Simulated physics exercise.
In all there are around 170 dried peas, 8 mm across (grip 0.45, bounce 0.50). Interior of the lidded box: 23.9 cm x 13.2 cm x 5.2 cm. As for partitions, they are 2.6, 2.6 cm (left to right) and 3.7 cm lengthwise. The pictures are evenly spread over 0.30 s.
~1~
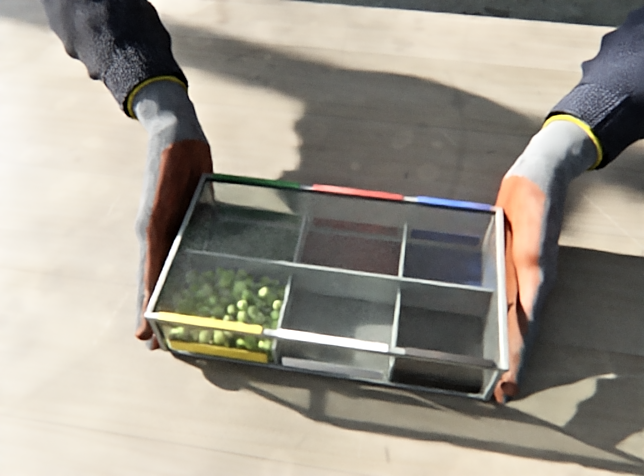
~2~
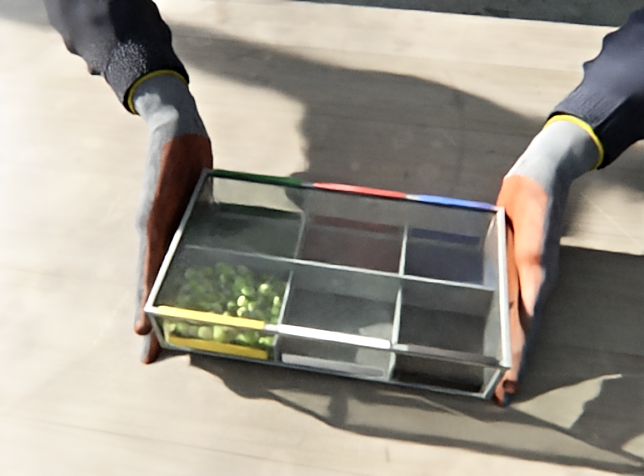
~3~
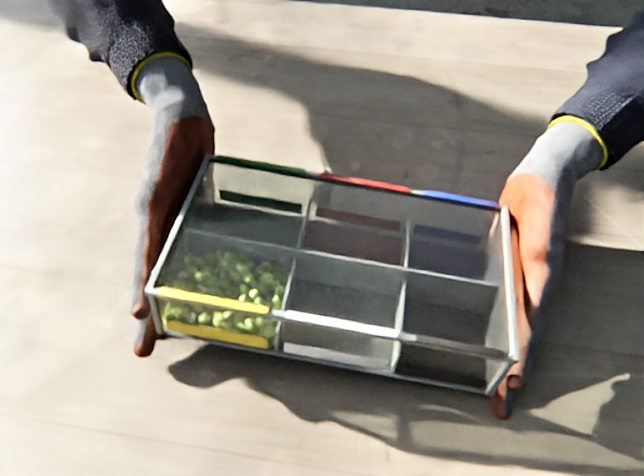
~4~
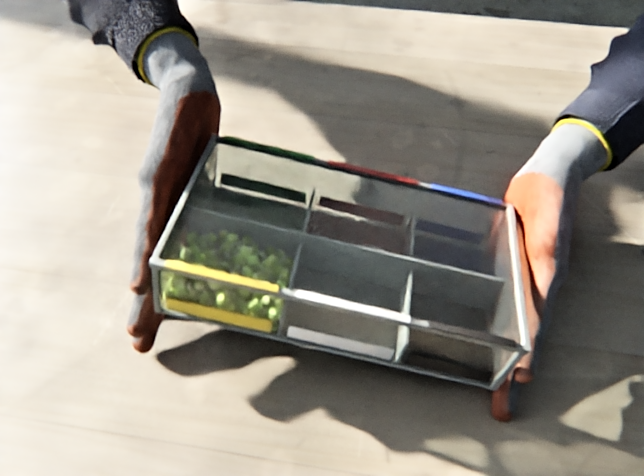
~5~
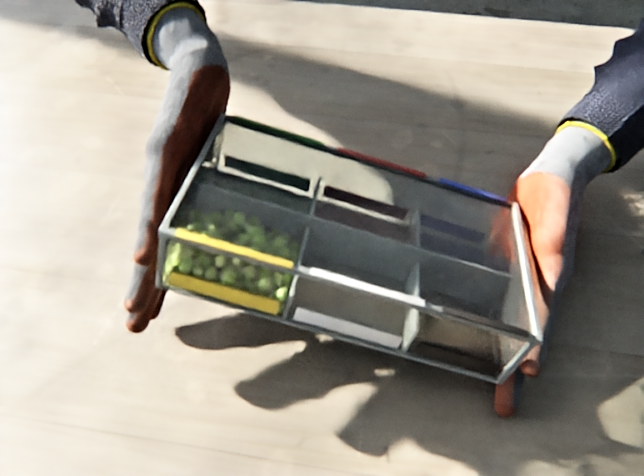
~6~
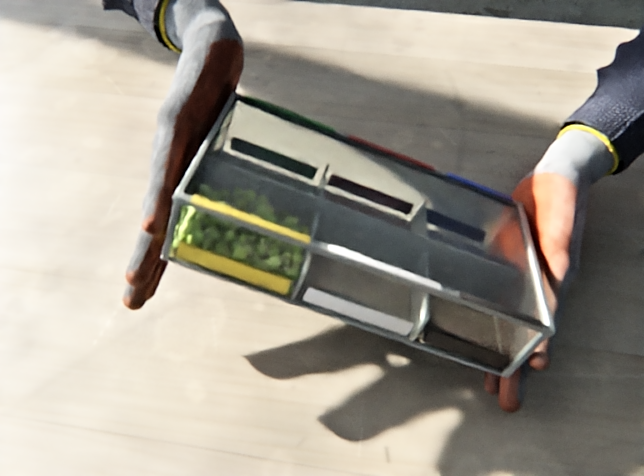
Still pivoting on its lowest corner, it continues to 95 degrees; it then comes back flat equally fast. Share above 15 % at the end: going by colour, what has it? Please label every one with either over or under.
Labels - red: Under; blue: Over; green: Under; yellow: Under; white: Under; black: Under.
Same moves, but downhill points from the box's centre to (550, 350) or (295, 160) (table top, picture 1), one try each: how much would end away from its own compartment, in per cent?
95 and 30 %.
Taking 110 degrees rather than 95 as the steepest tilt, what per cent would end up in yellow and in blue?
With that change, yellow ends at 0 percent while blue ends at 90 percent.
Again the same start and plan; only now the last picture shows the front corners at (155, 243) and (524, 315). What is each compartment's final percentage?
Red 30; blue 30; green 5; yellow 30; white 5; black 0.
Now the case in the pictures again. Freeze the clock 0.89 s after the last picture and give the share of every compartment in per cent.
In per cent: Red 10, blue 25, green 5, yellow 40, white 20, black 0.
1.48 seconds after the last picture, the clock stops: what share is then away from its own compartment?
About 90 %.
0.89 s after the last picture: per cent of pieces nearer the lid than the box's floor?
Close to 80 in a hundred.
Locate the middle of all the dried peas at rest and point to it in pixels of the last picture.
About (445, 274).
Then, 0.89 s after the last picture, tilt 94 degrees; red 10 %, blue 25 %, green 5 %, yellow 40 %, white 20 %.
Then, 1.48 s after the last picture, tilt 41 degrees; red 5 %, blue 70 %, yellow 10 %, white 10 %, black 10 %.
Then, 2.13 s after the last picture, tilt 0 degrees; red 5 %, blue 70 %, yellow 10 %, white 10 %, black 10 %.
In the end, red 5 %, blue 70 %, green 0 %, yellow 10 %, white 10 %, black 10 %.
